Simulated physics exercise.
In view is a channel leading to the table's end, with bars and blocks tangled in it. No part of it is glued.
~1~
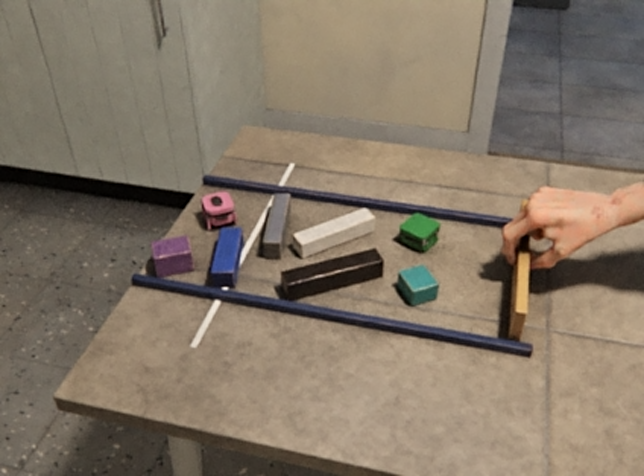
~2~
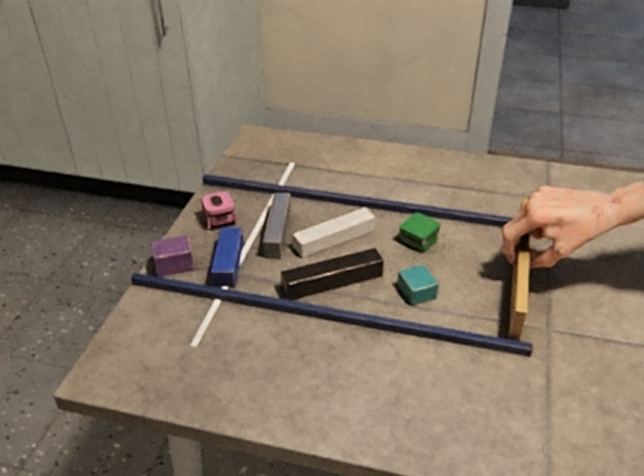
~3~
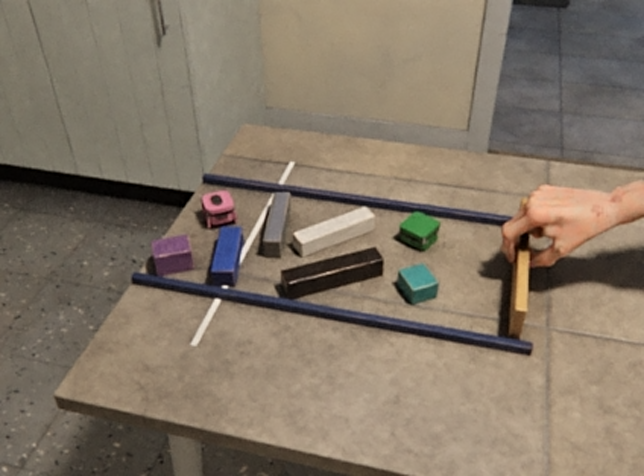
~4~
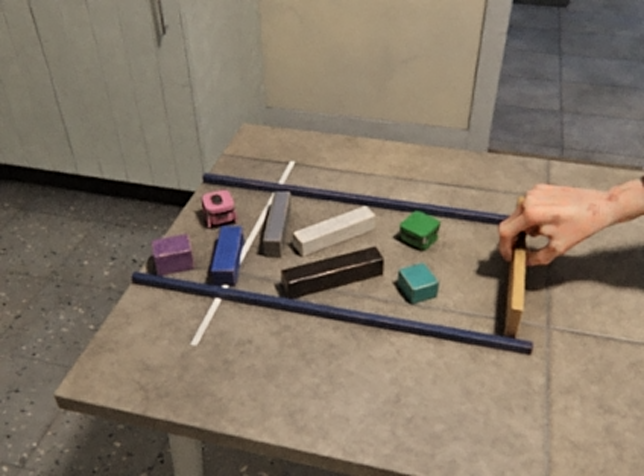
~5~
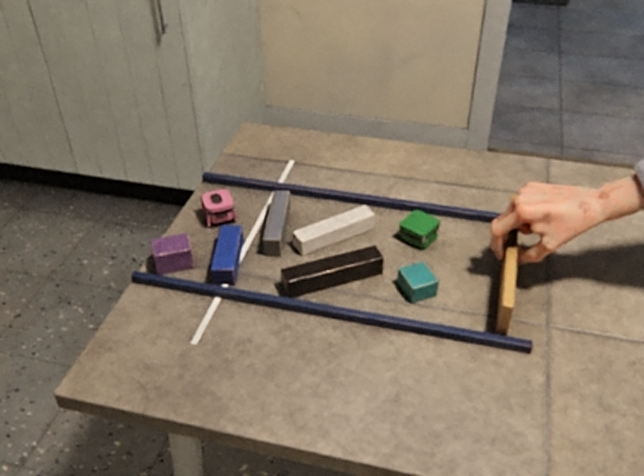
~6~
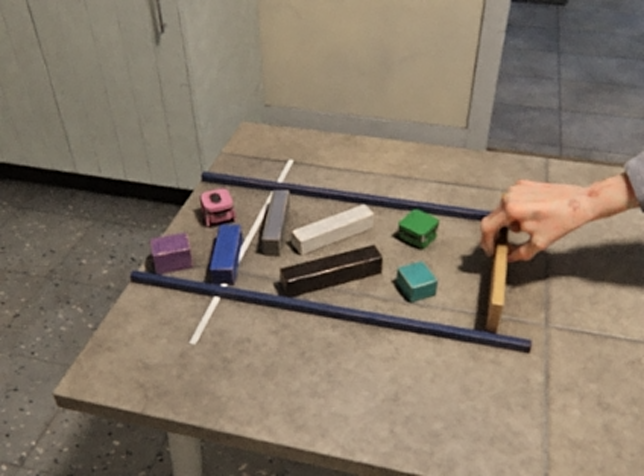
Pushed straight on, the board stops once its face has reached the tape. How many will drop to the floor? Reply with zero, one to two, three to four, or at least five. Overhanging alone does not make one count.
It comes to one to two.
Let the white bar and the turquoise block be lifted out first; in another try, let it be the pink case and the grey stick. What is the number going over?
Tally per try: 0 / 1.
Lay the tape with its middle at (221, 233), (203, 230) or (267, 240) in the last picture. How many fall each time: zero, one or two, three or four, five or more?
Counts as listed: 3 or 4 / more than four / no fall at all.
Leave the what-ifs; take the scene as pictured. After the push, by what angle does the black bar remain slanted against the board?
Roughly 15° out of line.
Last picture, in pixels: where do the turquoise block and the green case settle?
I'd put one at around (226, 248) and the other at around (248, 207).
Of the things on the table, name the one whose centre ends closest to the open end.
Blue stick.
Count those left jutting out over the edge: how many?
It's 1.
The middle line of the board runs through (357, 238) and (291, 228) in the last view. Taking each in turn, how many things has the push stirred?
At first I count 4, and then 8.
Early on, none off yet; purple block at rest near (172, 253); pink case at rest near (218, 208); blue stick at rest near (227, 254).
A while later, none off yet; purple block at rest near (172, 253); pink case at rest near (218, 208); blue stick moving near (220, 253).
Finally, the number that fall off is one or two; lost, pink case and purple block.
